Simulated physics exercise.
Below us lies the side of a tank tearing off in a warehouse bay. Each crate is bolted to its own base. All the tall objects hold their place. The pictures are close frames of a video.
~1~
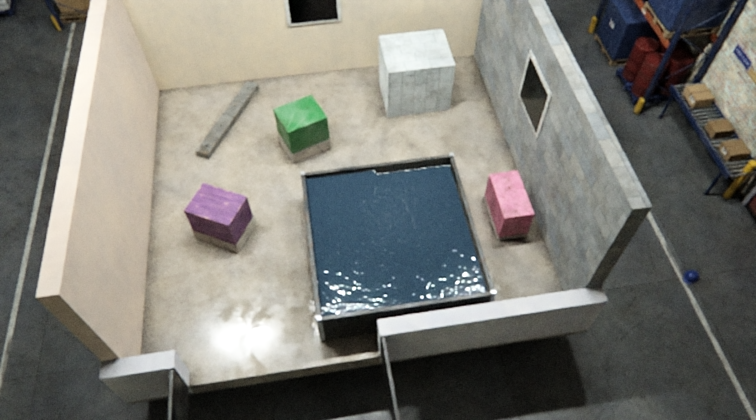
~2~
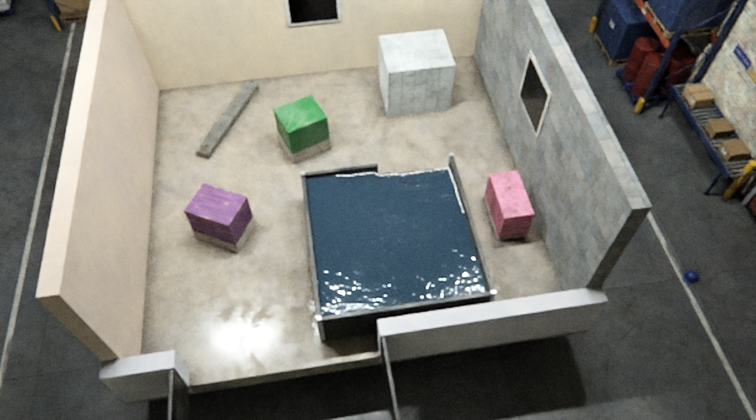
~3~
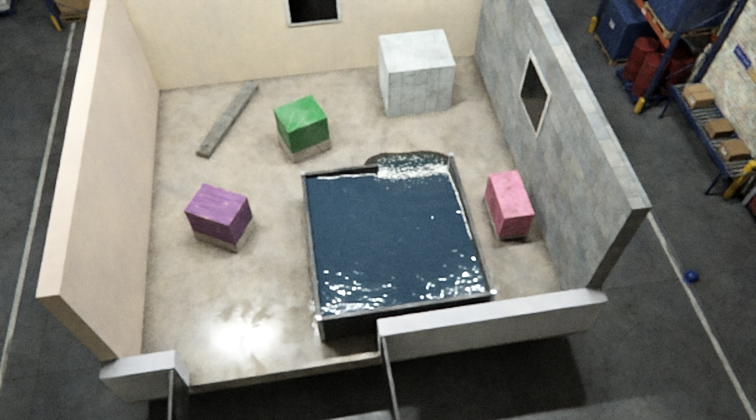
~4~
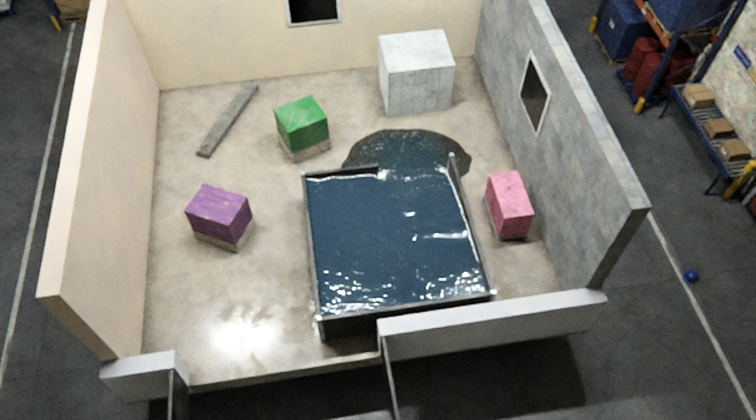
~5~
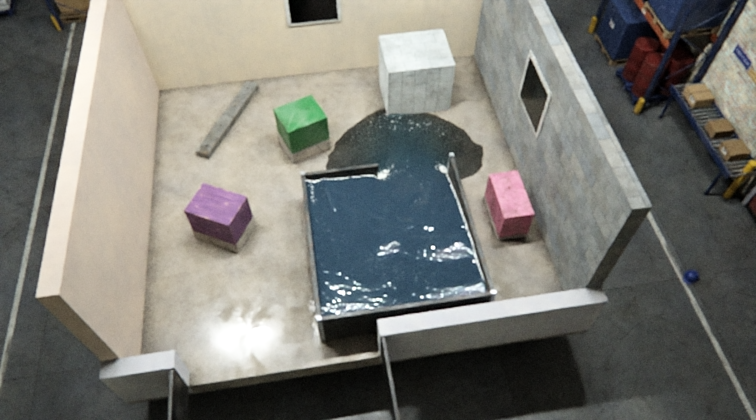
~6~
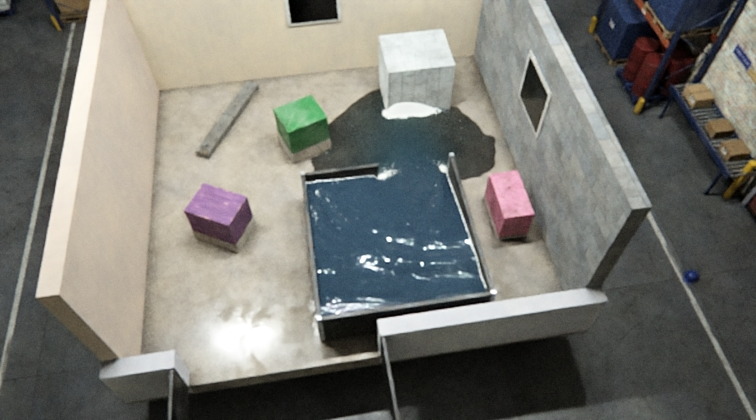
In a warehouse bay, the far side of a square water tank tore open, and water poured through the gap, spreading across the floor between the green and pink blocks to the large white block.
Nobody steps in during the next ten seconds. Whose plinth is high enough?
In the end: The green crate escapes dry; the purple crate escapes dry; the pink crate is wetted.
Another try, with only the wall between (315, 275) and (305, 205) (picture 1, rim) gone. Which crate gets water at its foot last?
It is the crate marked pink.
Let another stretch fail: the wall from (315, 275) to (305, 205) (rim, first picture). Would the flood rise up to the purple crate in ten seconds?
Then: The purple crate is soaked.
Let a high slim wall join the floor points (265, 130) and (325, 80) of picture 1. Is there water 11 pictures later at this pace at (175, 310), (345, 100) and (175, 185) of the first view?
One after the other: Clear, covered, dry.
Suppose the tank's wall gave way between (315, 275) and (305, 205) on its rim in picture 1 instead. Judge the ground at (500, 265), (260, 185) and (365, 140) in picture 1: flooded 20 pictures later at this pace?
One after the other: Free of water, wet, covered.
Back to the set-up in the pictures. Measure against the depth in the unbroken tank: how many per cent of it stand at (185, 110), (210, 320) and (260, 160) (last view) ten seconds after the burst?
In that order: 14, 12 and 14 per cent.
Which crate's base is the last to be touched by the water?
I say the purple crate.
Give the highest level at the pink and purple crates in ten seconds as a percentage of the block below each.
In turn 260 and 70 per cent.
A moment on, water covers 25 % of the floor; the green crate water round its plinth, the purple crate not reached, the pink crate not reached.
Next, water covers 35 % of the floor; the green crate water round its plinth, the purple crate not reached, the pink crate not reached.
Then, water covers 55 % of the floor; the green crate water round its plinth, the purple crate not reached, the pink crate water round its plinth.
Later, water covers 85 % of the floor; the green crate water round its plinth, the purple crate water round its plinth, the pink crate water round its plinth.
In the end, water covers 100 % of the floor; the green crate stayed above the water, the purple crate stayed above the water, the pink crate was topped.
